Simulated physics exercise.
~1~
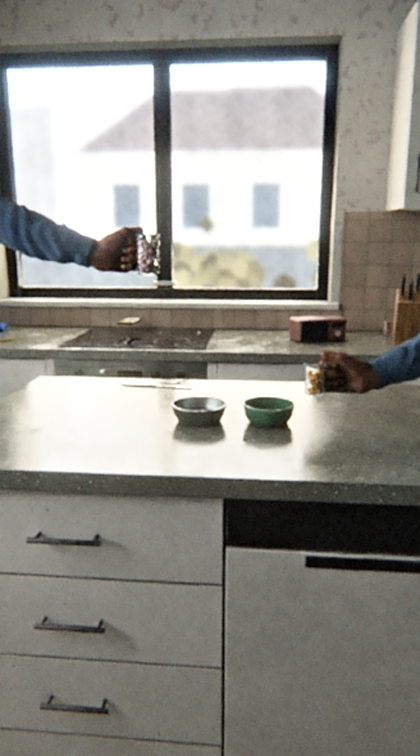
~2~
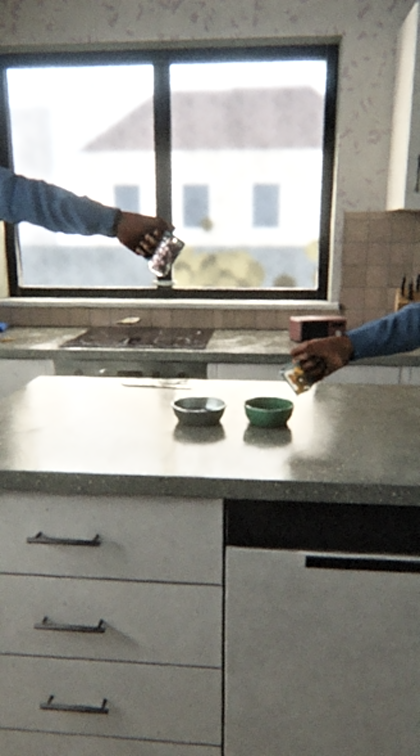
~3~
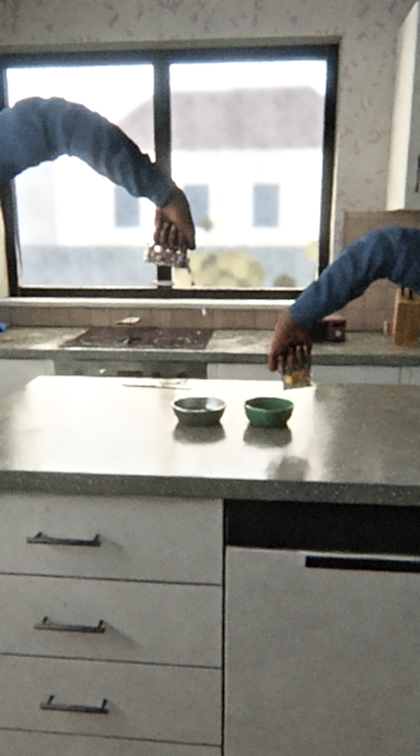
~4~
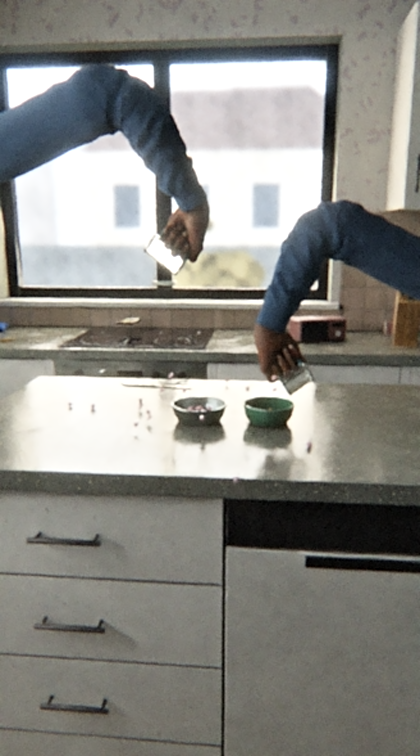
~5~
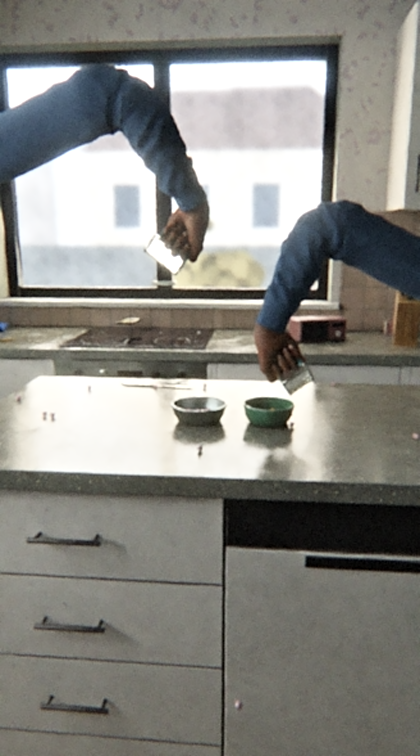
The video shows two blue-sleeved arms holding small clear cups above a grey bowl and a green bowl on a kitchen counter. Both cups tip until upside down, emptying small loose pieces; several from the left scatter across the counter, while the right cup's contents land in the green bowl.
